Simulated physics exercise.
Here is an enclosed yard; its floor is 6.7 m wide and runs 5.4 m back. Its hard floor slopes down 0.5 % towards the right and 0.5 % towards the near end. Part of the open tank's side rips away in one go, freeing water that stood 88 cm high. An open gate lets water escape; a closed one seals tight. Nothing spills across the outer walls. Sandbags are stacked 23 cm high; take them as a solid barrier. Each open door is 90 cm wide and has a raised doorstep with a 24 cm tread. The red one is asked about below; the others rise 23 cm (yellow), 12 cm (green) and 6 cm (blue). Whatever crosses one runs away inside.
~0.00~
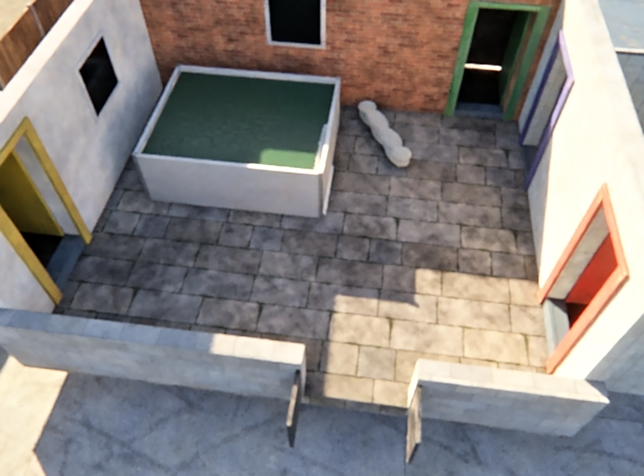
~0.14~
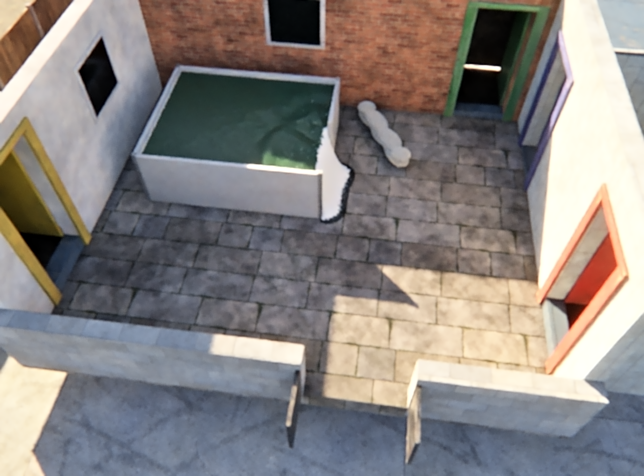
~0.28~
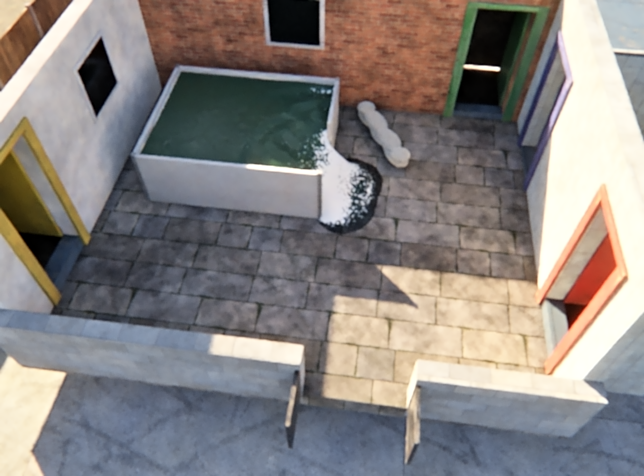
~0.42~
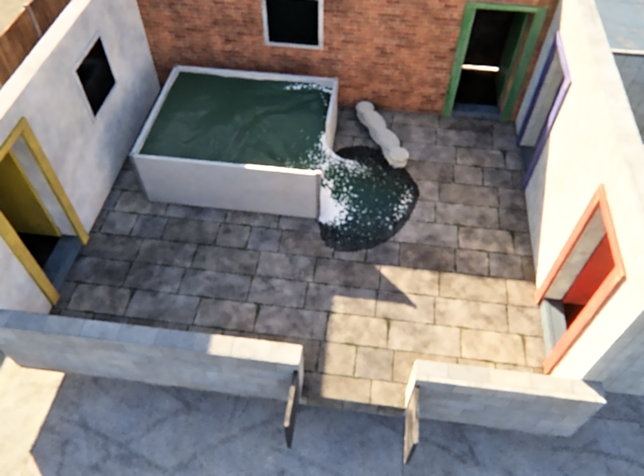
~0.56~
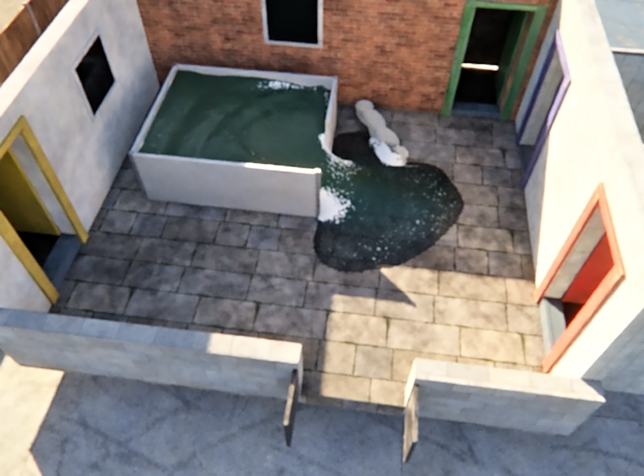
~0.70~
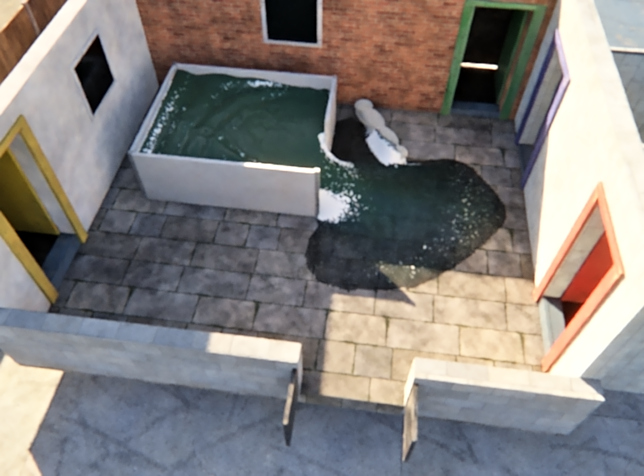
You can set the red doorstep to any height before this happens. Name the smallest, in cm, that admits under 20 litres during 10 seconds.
It would have to be roughly 29 cm high.
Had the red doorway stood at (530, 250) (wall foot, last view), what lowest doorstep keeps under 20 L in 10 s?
About 34 cm.
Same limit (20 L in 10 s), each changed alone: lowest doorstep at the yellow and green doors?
Roughly 12.0 cm at yellow and 17 cm at green.
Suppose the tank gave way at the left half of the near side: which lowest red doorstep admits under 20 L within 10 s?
Some 25 cm.
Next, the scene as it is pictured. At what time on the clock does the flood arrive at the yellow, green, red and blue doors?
Arrival: Yellow 5.0 s, green 2.2 s, red 1.3 s, blue 1.0 s.
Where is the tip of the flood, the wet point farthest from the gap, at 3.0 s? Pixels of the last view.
At about (549, 405).
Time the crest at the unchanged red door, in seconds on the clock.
Near 3.2 s.
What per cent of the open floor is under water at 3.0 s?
Near 50 per cent is wet.
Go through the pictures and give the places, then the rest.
The first picture shows still water, 88 cm deep, in the open tank at (244, 118); the red door at (573, 293) is dry.
In the second picture, the gap is at (323, 174), the front 0.4 m out at (350, 178); the back of the open tank holds 88 cm.
In the third picture, water pours out at (323, 177) and has run 0.9 m, to (377, 186); about 13 cm deep outside, 88 cm at the back.
In the fourth picture, water pours out at (321, 179) and has run 1.5 m, to (412, 201); about 10 cm deep outside, 88 cm at the back.
In the fifth picture, water pours out at (321, 178) and has run 2.2 m, to (457, 210); about 8 cm deep outside, 88 cm at the back.
In the sixth picture, the gap is at (320, 177), the front 2.9 m out at (499, 219); the back of the open tank holds 80 cm; 1.6 m in a straight line remain to the red door at (569, 291).
After 1.4 s water covers 40 % of the floor, deepest (50 cm) near (332, 196); 17 cm at the red door, 0 litres in over its 19 cm doorstep.
After 3.0 s water covers 50 % of the floor, deepest (44 cm) near (548, 391); 31 cm at the red door, 39 litres in over its 19 cm doorstep.
After 10.0 s water covers 95 % of the floor, deepest (20 cm) near (534, 403); 18 cm at the red door, 128 litres in over its 19 cm doorstep.
At the red door as built, the water arrived by 1.3 s and peaked near 32 cm at 3.2 s.
With a doorstep of 23.5 cm, 58 litres would have come in within the 10 s; with 31.5 cm, 10 litres. So under 20 litres takes about 29 cm.
